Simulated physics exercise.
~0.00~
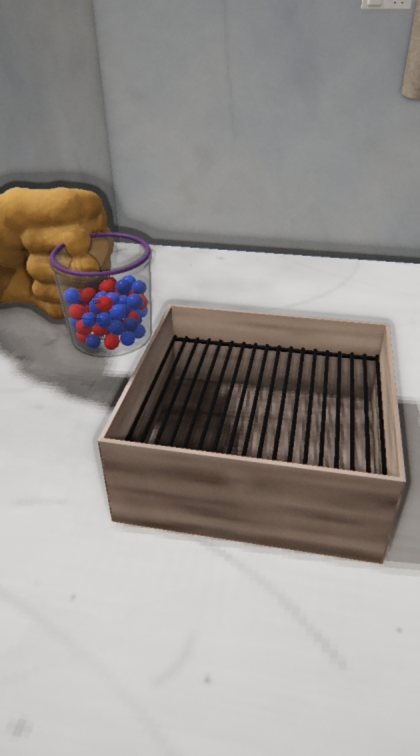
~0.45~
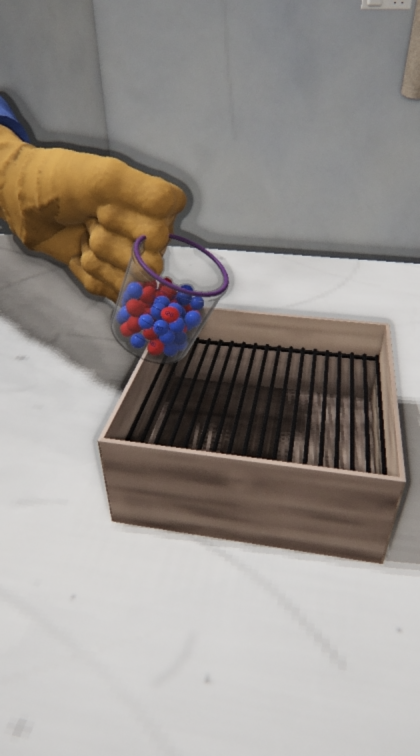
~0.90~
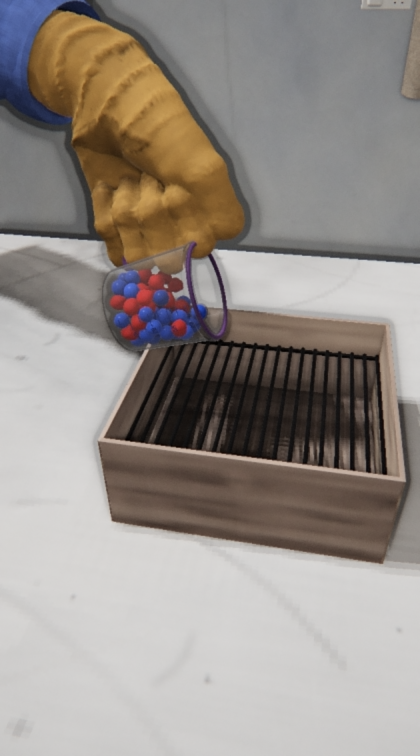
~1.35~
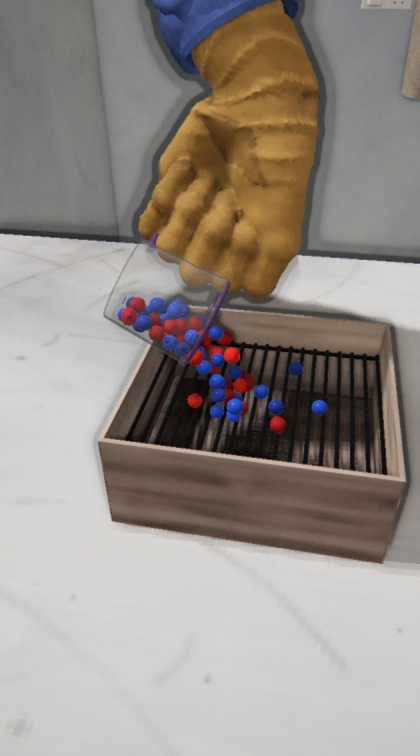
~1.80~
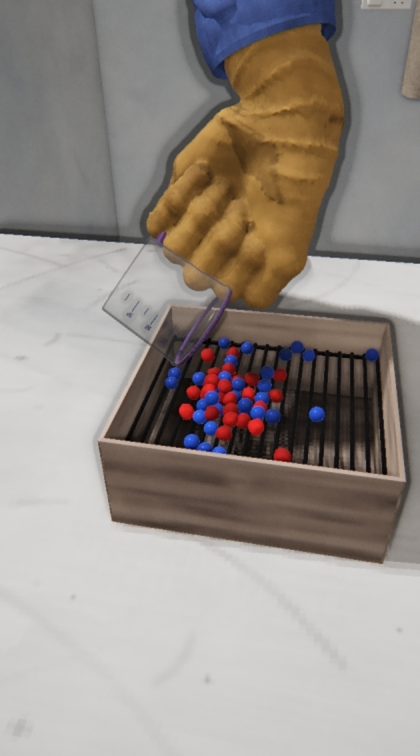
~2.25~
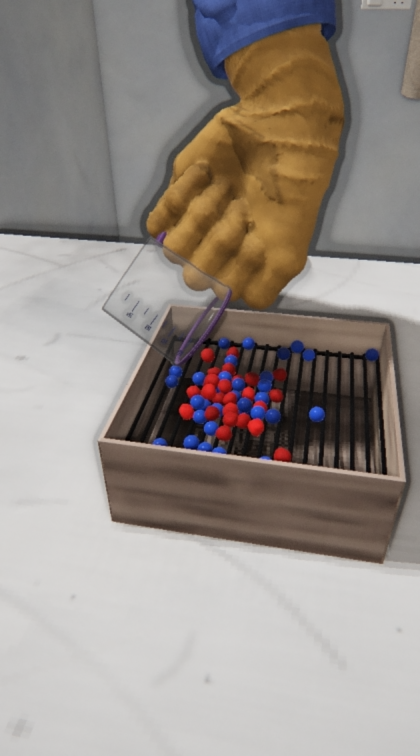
Gloved hand lifting a clear cup rightward and tipping blue and red balls onto a box's wire rack, where they rest.
